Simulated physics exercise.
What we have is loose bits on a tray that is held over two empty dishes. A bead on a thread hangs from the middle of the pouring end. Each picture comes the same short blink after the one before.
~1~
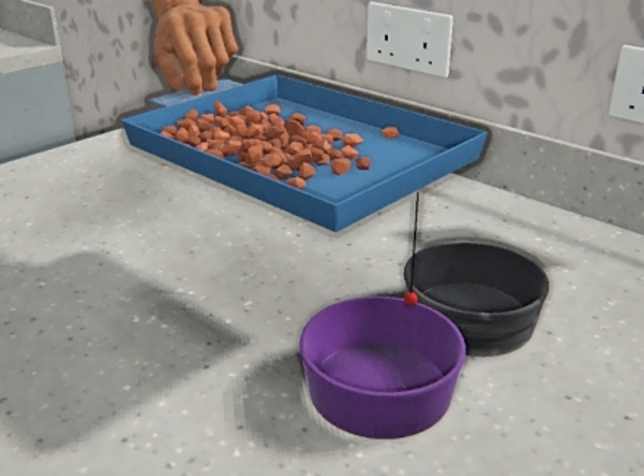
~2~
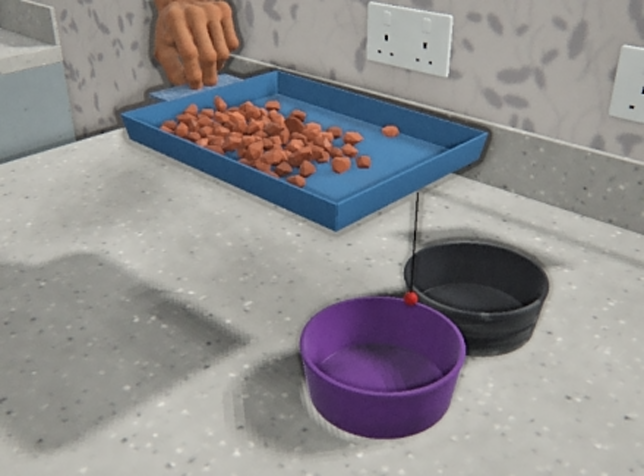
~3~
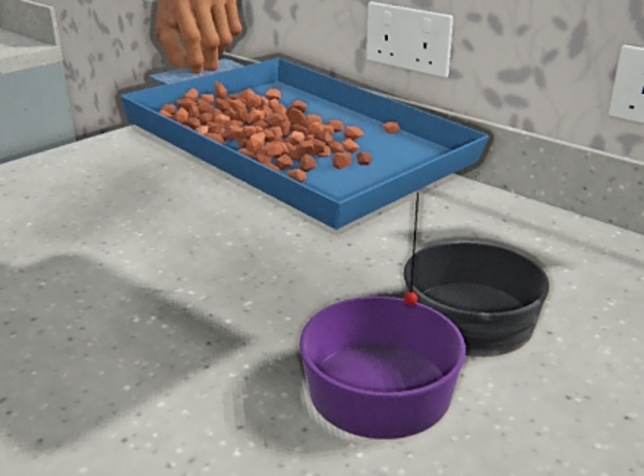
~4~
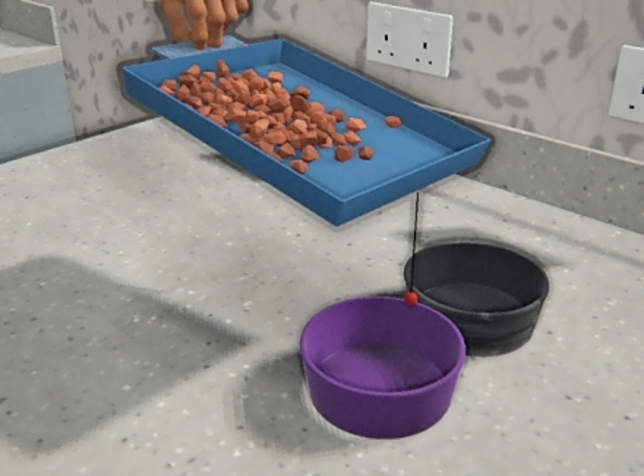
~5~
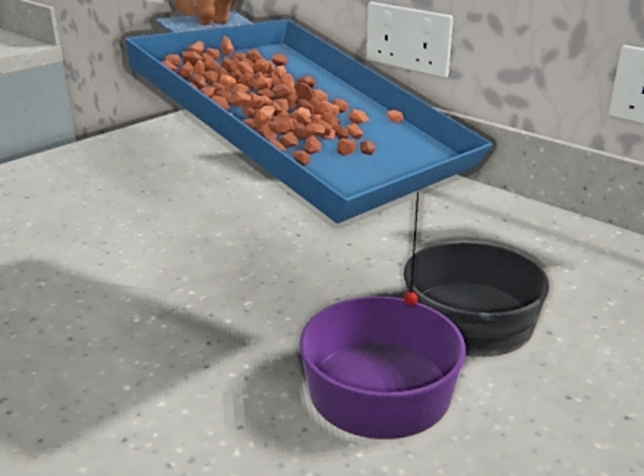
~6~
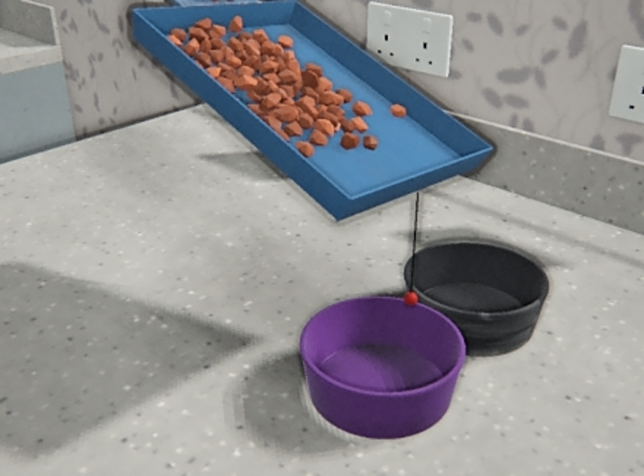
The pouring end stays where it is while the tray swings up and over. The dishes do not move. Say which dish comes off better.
The right one ends fuller.
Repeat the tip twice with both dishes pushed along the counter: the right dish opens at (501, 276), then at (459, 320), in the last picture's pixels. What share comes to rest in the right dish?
The first gives 60 %, the second 60 %.
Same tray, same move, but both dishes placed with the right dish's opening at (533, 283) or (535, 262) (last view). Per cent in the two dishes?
About 90 and 80 per cent.
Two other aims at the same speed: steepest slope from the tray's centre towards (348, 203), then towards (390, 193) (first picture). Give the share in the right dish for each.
First some 0, then 0 per cent.
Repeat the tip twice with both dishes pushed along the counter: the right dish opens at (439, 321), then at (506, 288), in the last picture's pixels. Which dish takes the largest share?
In turn: The right one; right.
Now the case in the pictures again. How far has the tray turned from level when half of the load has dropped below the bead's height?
At some 95 degrees.
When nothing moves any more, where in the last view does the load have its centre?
Roughly at (486, 337).
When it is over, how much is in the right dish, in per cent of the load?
Roughly 50 in a hundred.
Just after the last frame, tray tipped steeply; the larger part on the tray; about a tenth in the air.
A moment on, tray tipped past a quarter turn; roughly a quarter on the tray; just a few in the left dish; roughly a quarter in the right dish; roughly a third outside both; roughly a quarter in the air.
Further on, tray tipped past a quarter turn; about a tenth in the left dish; roughly half in the right dish; roughly a third outside both.
When it is over, tray tipped past a quarter turn; about a tenth in the left dish; roughly half in the right dish; roughly a third outside both.
